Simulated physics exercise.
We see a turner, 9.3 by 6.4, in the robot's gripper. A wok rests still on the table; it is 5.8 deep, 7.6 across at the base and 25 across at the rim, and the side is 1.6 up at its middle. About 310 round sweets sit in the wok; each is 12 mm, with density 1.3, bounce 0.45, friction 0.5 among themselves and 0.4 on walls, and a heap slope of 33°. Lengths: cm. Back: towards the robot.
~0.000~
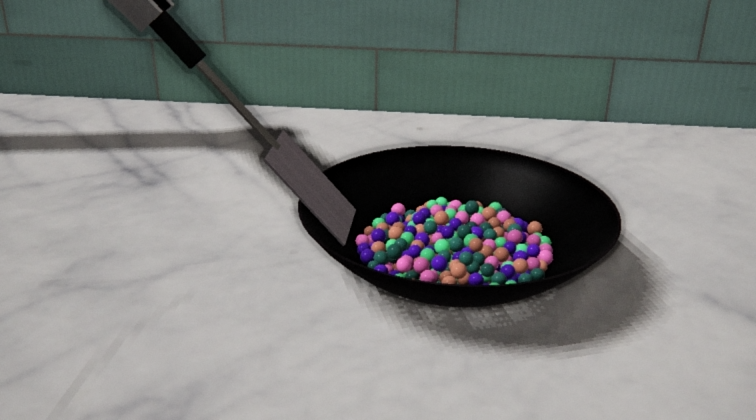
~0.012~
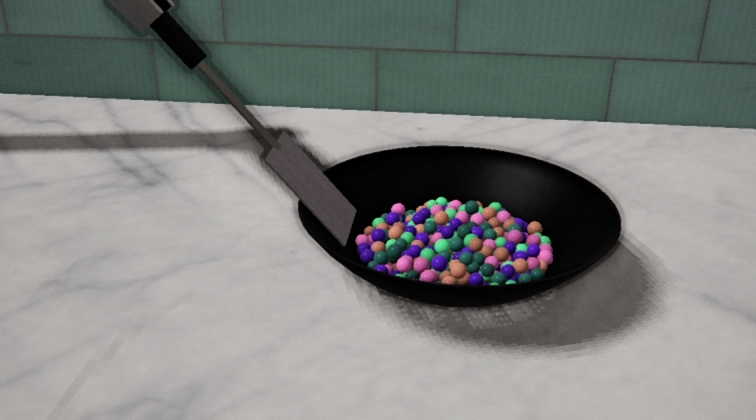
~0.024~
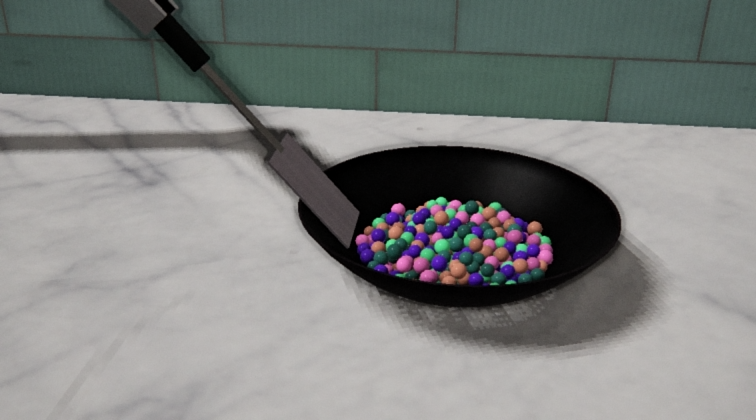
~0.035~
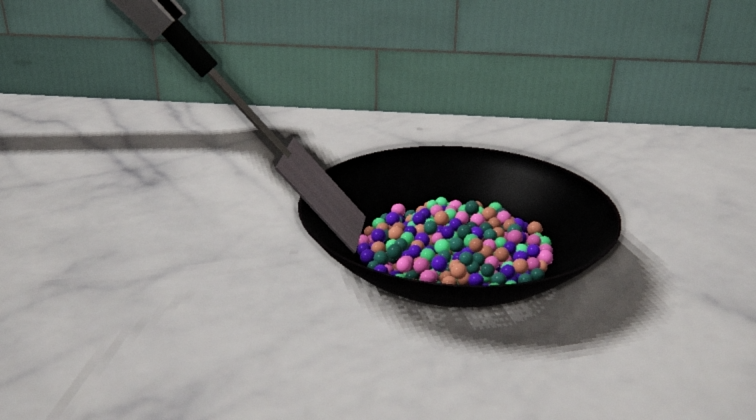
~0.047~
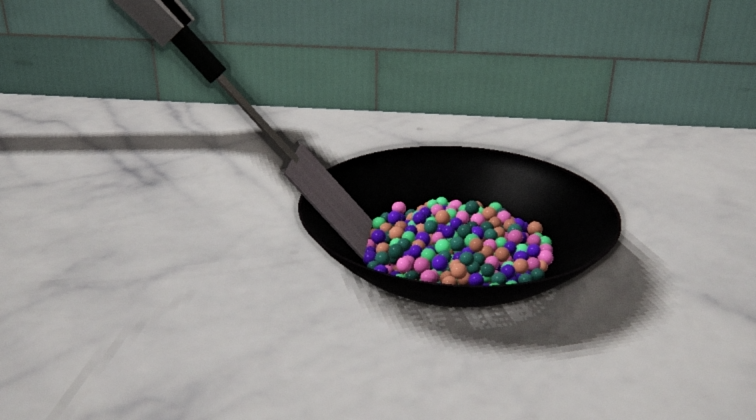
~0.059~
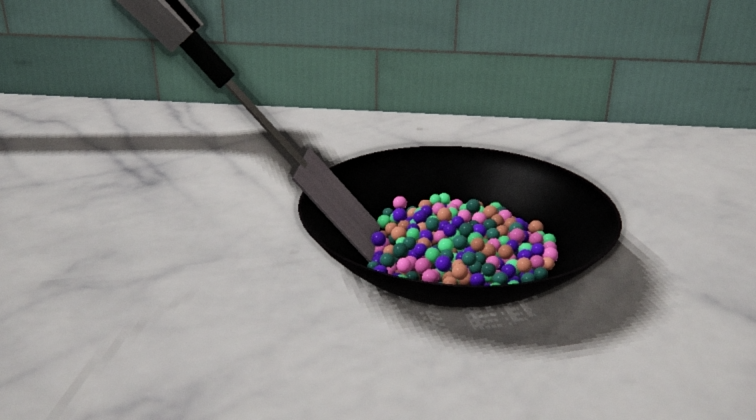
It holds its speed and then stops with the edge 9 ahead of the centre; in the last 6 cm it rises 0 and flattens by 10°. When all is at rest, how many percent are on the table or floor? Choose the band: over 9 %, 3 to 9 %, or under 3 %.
Over 9 %.
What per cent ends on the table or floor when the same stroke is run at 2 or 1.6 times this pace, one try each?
Around 40 per cent and around 35 per cent.
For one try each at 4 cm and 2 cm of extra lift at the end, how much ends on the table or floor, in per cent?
About 20 and 25 per cent.
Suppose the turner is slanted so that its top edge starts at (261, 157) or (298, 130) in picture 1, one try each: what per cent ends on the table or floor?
Roughly 15% and 25%.
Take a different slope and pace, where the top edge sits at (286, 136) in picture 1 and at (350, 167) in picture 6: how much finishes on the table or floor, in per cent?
Off the vessel, on the table or floor: Some 50 percent.
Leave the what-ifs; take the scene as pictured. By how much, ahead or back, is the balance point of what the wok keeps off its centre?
The balance point is about 4.0 cm ahead.
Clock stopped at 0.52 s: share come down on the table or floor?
Some 15 per cent of the load.
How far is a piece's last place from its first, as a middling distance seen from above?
Roughly 5 cm.
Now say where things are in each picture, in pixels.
The first frame shows turner top edge at (274, 144), sloping 49°; upper third of the load around (456, 234), from x 365 to 545, top at y 205; 309 in the wok.
The second frame shows turner top edge at (274, 145), sloping 49°; upper third of the load around (456, 234), from x 365 to 545, top at y 205.
The third frame shows turner top edge at (278, 147), sloping 49°; upper third of the load around (456, 235), from x 365 to 545, top at y 205.
The fourth frame shows turner top edge at (285, 152), sloping 49°; upper third of the load around (456, 235), from x 365 to 545, top at y 205.
The fifth frame shows turner top edge at (293, 158), sloping 49°; upper third of the load around (456, 234), from x 370 to 545, top at y 205.
The sixth frame shows turner top edge at (301, 162), sloping 49°; upper third of the load around (457, 235), from x 375 to 550, top at y 200; 309 in the wok.
After 0.16 s, sloping 49°, highest piece 5 above the table; 309 in the wok.
After 0.27 s, sloping 46°, highest piece 7 above the table; 309 in the wok.
After 0.52 s, sloping 39°, highest piece 7 above the table; 258 in the wok, 48 on the table or floor, 3 on the blade or in flight.
After 1.57 s, sloping 39°, highest piece 7 above the table; 256 in the wok, 53 on the table or floor.
At rest, 256 in the wok, 53 on the table or floor. That is 17 % on the table or floor.
